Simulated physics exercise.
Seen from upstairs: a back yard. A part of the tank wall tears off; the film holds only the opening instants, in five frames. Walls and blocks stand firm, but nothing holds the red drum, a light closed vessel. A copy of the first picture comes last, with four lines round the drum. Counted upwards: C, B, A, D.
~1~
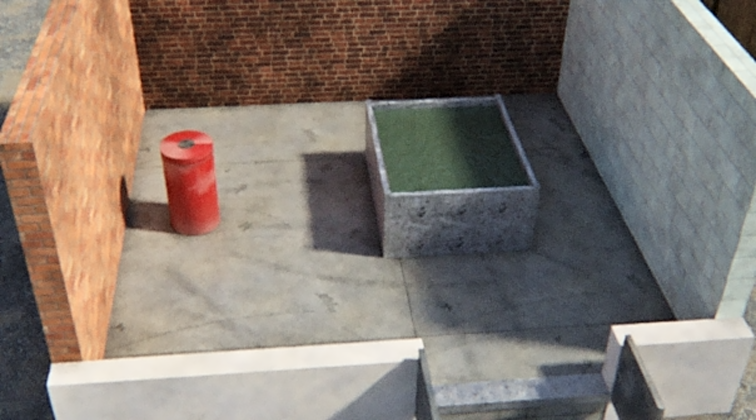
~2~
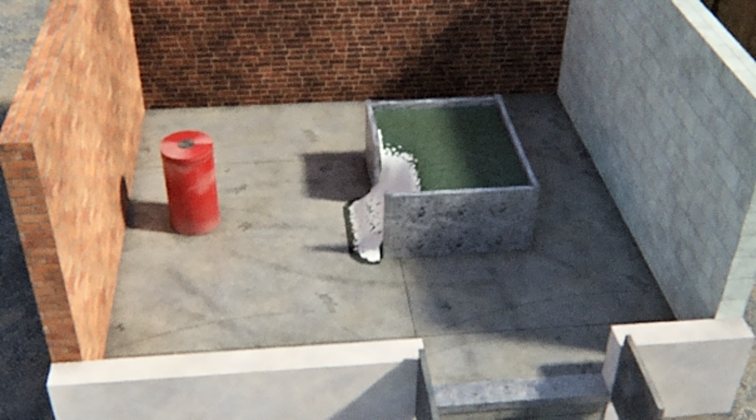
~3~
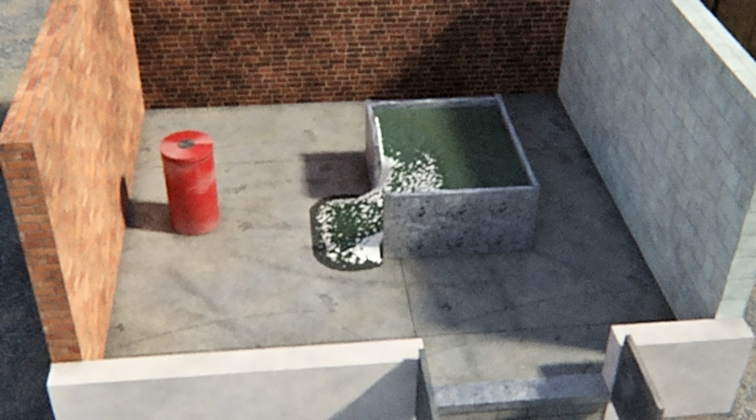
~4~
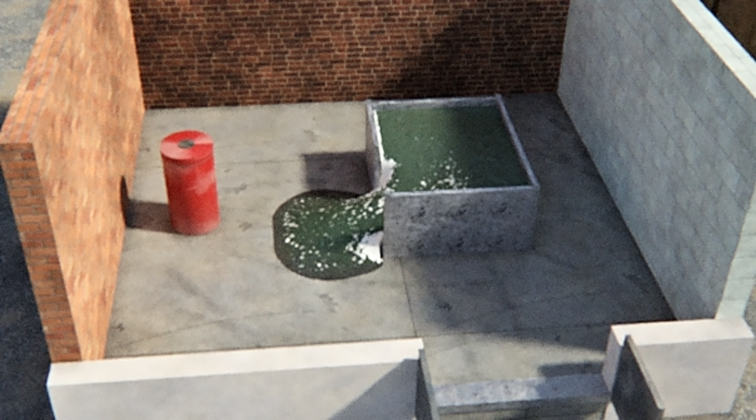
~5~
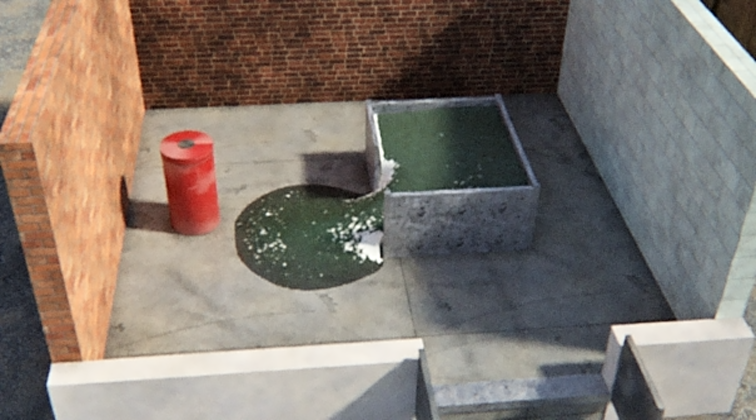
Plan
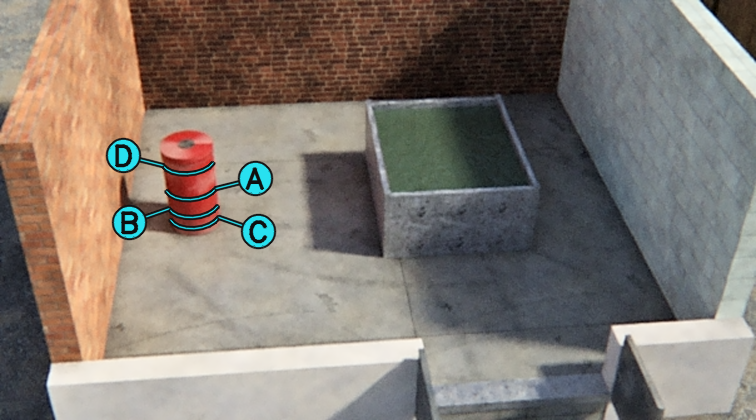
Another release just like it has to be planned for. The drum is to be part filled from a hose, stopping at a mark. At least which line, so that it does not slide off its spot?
Mark A just does it.
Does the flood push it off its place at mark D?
No, that is safe.
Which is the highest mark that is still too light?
The answer is B.
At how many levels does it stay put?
Two of the four.
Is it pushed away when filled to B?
Yes.
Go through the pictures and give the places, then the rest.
In the first picture, lid of the red drum at (186, 144); tank full, its middle at (447, 149); open gate at (517, 337).
In the second picture, water covers 2 % of the ground, mostly out of sight from here.
In the third picture, 3 % of the ground wet, in view closest to the drum at (319, 218).
In the fourth picture, 6 % of the ground wet, in view closest to the drum at (281, 220).
In the fifth picture, lid of the red drum at (186, 144); 9 % of the ground wet, in view closest to the drum at (244, 226).
On the marked copy, A at (190, 199); B at (192, 217); C at (194, 228); D at (187, 173); from the bottom up C, B, A, D.
With A, it does not move.
With B, it is pushed about its own width away.
With C, it is pushed about 4 times its own width away.
With D, it does not move.
